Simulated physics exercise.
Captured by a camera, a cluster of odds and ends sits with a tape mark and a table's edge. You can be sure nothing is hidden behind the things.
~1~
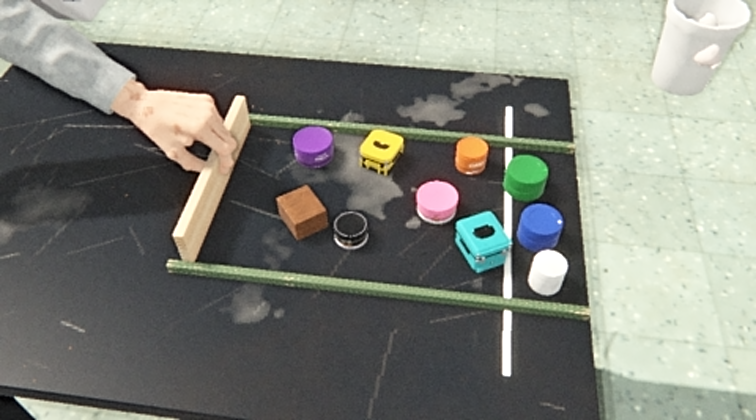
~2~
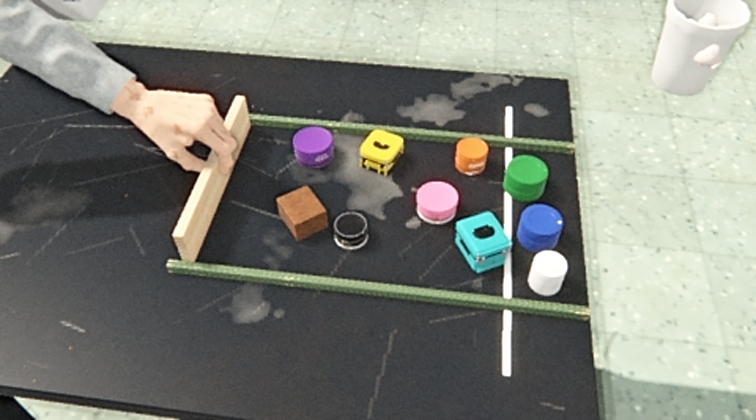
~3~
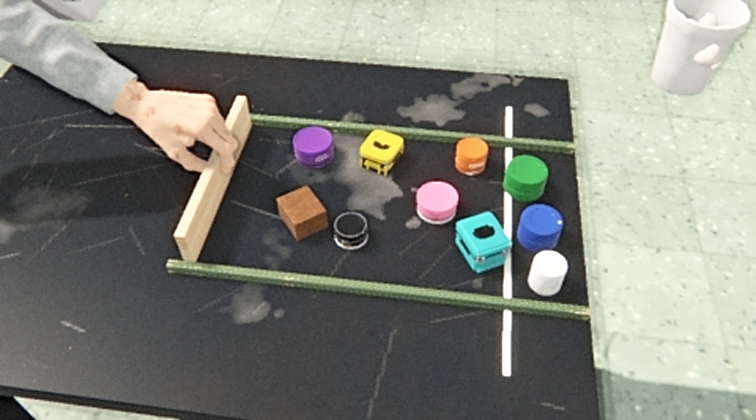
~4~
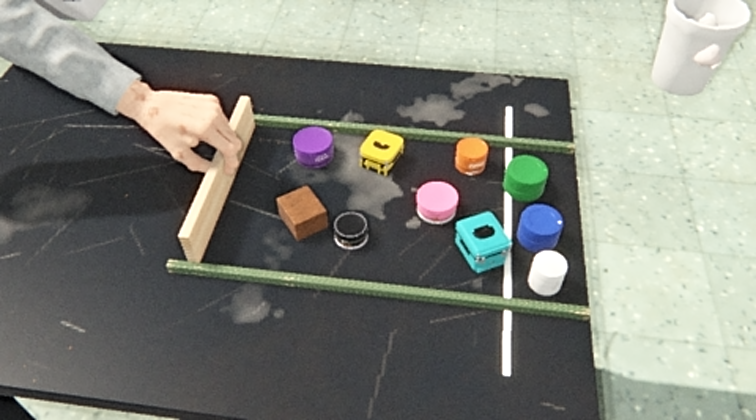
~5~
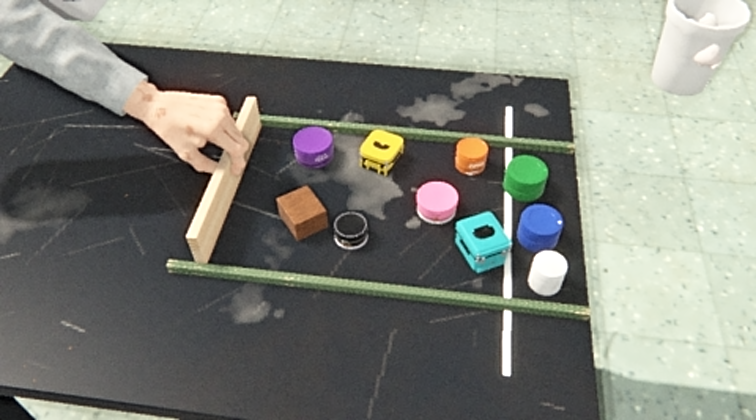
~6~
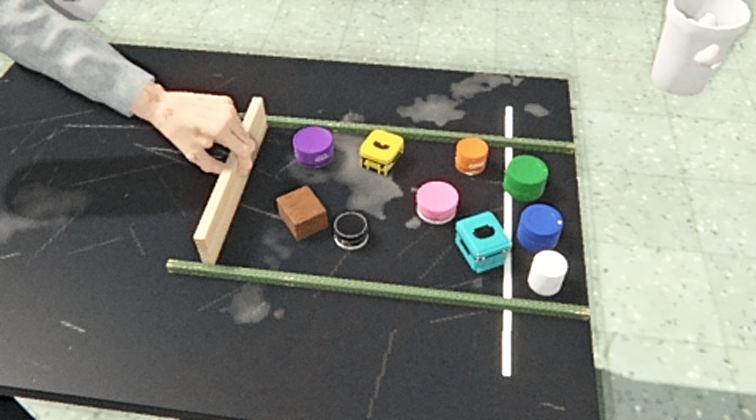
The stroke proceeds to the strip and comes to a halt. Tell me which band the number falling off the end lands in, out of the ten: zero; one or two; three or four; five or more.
So in the end, just one or two bits get shoved clean off.
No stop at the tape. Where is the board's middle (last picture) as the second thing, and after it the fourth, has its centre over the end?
The first one at (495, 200), the next at (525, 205).
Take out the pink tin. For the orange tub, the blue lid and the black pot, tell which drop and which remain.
Orange tub - gone, blue lid - safe, black pot - safe.
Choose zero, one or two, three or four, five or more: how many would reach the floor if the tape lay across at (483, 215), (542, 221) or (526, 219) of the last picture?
So, going place by place, I'd say none; more than four; one to two.
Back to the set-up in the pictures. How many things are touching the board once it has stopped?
It touches 4.
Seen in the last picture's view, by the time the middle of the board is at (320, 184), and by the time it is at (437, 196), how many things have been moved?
4 at one spot and 7 at the other.
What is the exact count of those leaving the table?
The total comes to 2.
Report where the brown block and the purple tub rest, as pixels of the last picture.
Near (527, 244) and (529, 168).
Soon after, none off yet; white lid at rest near (548, 273); blue lid at rest near (540, 228); green lid at rest near (525, 179).
In the end, the number that fall off is one or two; gone, orange tub and white lid.
